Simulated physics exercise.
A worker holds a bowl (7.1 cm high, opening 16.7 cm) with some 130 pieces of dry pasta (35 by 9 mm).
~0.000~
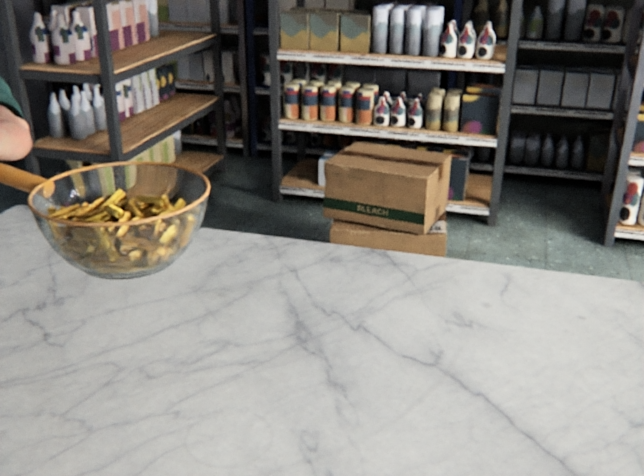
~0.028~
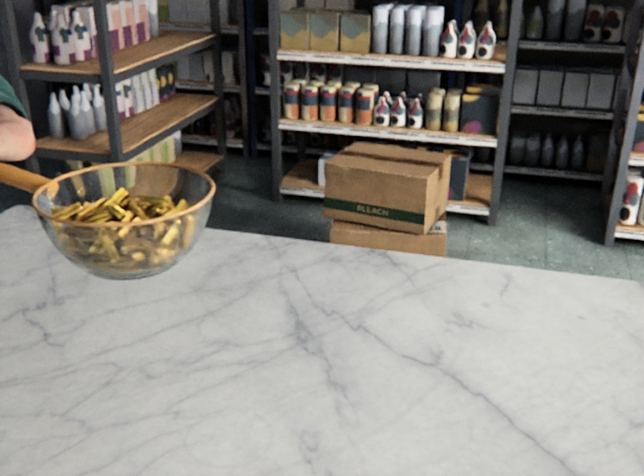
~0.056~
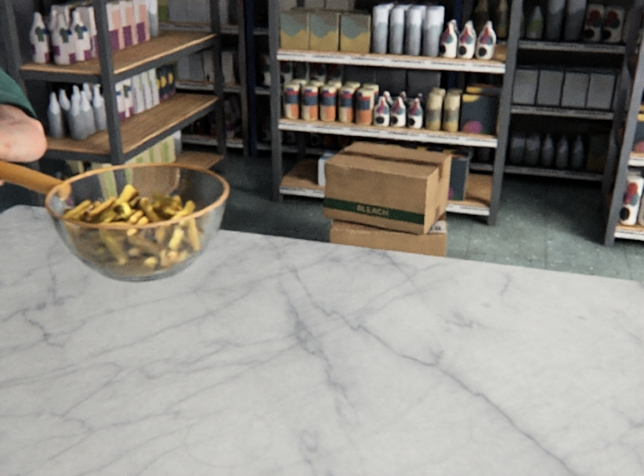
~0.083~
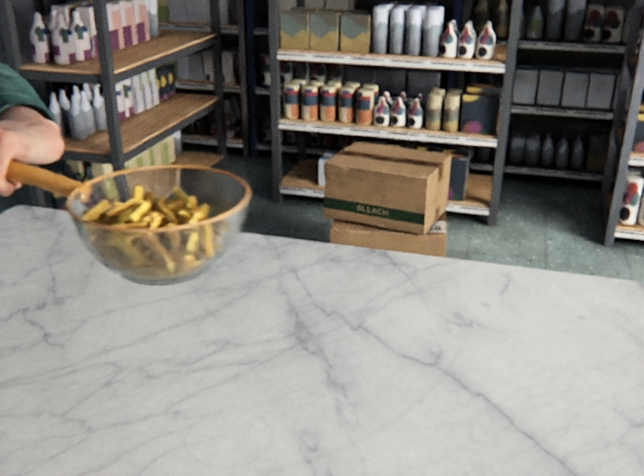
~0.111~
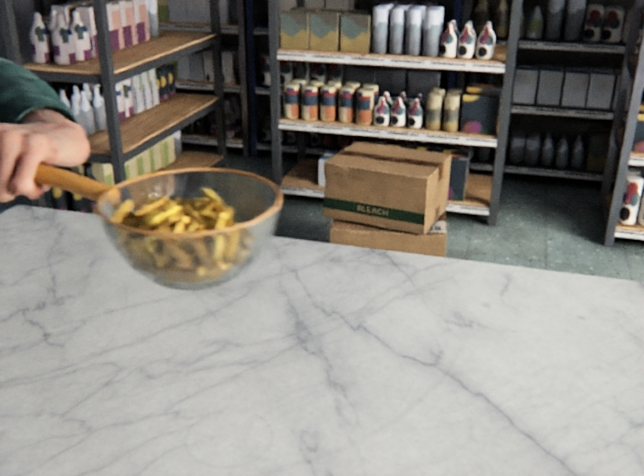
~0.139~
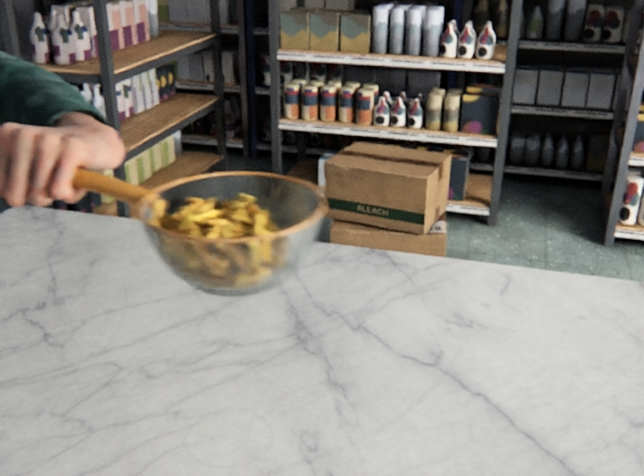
In a storeroom seen from behind a pale grey-veined marble counter, a fixed view looks slightly down toward metal shelving stocked with bottles, cans and cartons. Brown cardboard boxes, one with a green band, sit stacked on the floor beyond, while a clear bowl of yellowish pieces is at left. A green-sleeved hand gripping its wooden handle moves the level bowl rightward, slowly, then faster, nearing the counter's middle.
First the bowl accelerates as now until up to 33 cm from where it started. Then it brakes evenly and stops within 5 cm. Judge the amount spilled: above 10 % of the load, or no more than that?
Above 10 %.
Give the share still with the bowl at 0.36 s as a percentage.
Around 75 in a hundred remain.
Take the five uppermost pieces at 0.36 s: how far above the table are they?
Height: Some 33 centimetres.
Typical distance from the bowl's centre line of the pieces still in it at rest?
4.0 centimetres, give or take.
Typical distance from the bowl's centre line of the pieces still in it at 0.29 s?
Median distance from the axis: Near 5.0 cm.
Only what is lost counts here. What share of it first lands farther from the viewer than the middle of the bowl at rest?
Roughly 40 percent of it.
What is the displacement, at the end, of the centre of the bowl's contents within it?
It moves some 2.0 cm.
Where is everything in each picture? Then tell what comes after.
In the first frame, bowl at (126, 234); tilt 0 degrees; moved 0.0 cm; leading edge at (200, 200); top of the load at (153, 206).
In the second frame, bowl at (131, 235); tilt 0 degrees; moved 0.5 cm; leading edge at (205, 200); top of the load at (155, 206).
In the third frame, bowl at (143, 237); tilt 0 degrees; moved 1.9 cm; leading edge at (219, 202); top of the load at (155, 206).
In the fourth frame, bowl at (164, 240); tilt 0 degrees; moved 4.1 cm; leading edge at (241, 204); top of the load at (173, 205).
In the fifth frame, bowl at (195, 245); tilt 0 degrees; moved 7.4 cm; leading edge at (275, 208); top of the load at (158, 207).
In the sixth frame, bowl at (235, 251); tilt 0 degrees; moved 11.6 cm; leading edge at (319, 213); top of the load at (209, 210). Its speed is now 1.68 m/s.
After 0.22 s, tilt 0 degrees; bowl 100 %; middle of all pieces near (397, 264).
Then, at 0.29 s, tilt 0 degrees; bowl 100 %; middle of all pieces near (562, 266).
Then, at 0.36 s, tilt 0 degrees; bowl 75 %, in the air 25 %; middle of all pieces near (597, 242).
After 0.42 s, tilt 0 degrees; bowl 70 %, in the air 30 %; middle of all pieces near (612, 248).
In the end, at 1.1 s, bowl 65 %, fallen right of where it stops 30 %.
